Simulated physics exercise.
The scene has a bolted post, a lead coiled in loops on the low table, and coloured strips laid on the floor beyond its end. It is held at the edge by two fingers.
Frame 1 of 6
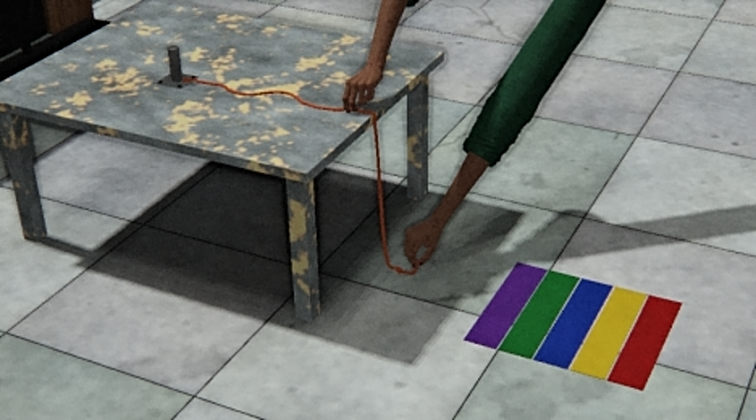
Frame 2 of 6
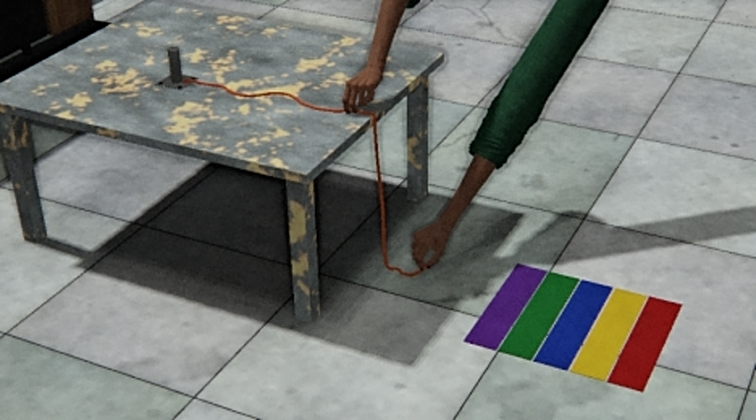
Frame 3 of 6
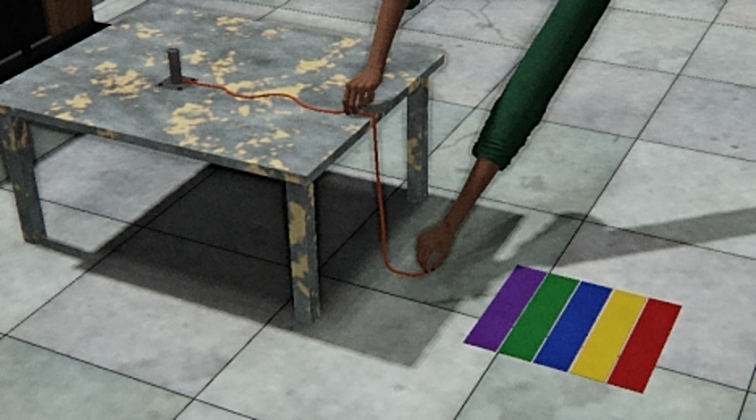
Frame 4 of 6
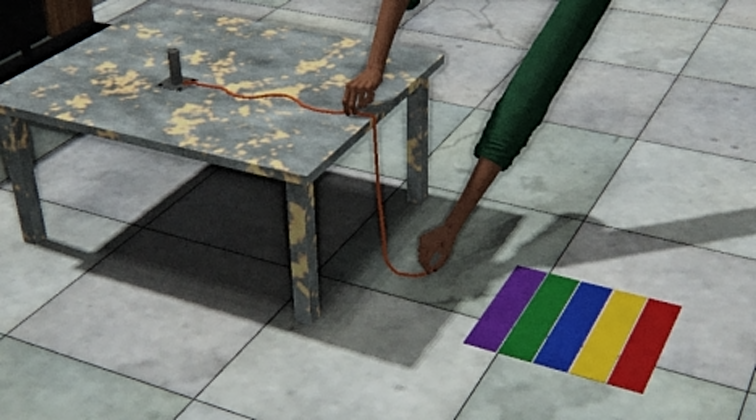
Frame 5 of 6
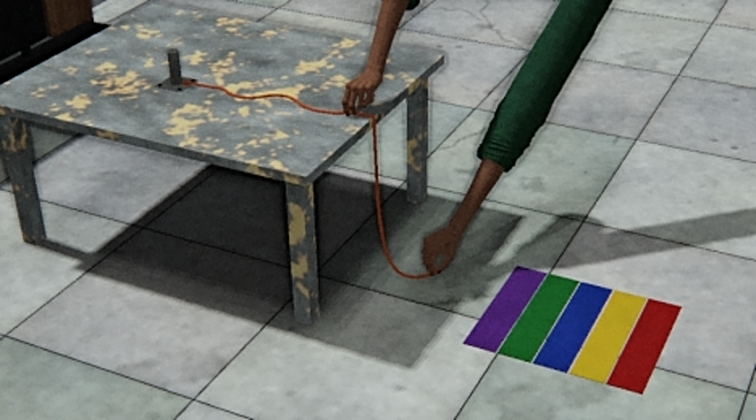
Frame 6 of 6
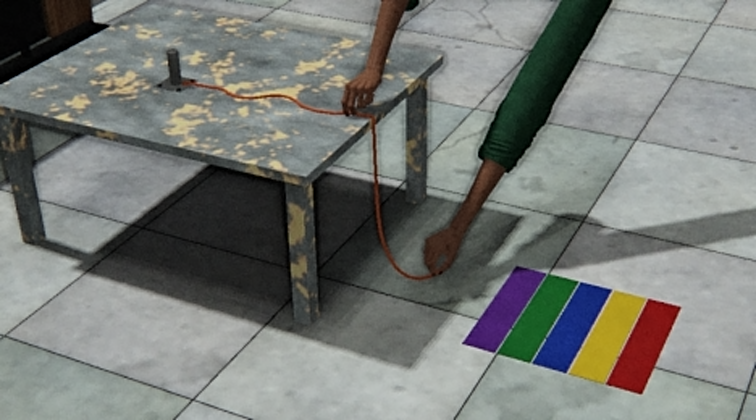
An orange-red cord runs from a short peg across a low grey table with peeling yellowish patches and hangs over its right edge, seen from above on a pale tiled floor. One hand holds it at the edge while a green-sleeved arm reaches to its lower end, left of purple, green, blue, yellow and red strips. The lower hand draws the end slightly right, and the camera stays still.
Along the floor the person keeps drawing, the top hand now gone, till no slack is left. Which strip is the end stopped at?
Stopped at green.
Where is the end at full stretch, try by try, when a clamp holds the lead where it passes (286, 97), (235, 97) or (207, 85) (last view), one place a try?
(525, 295), (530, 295), (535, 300).
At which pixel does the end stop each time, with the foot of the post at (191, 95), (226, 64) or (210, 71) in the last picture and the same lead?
You'd get roughly (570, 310), (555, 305) and (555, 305), one for each try.
Soon after, end near (475, 283); short of the strips.
Then, end near (515, 293); over purple.
At full stretch, end near (539, 299); over green. The end stops over the green strip.
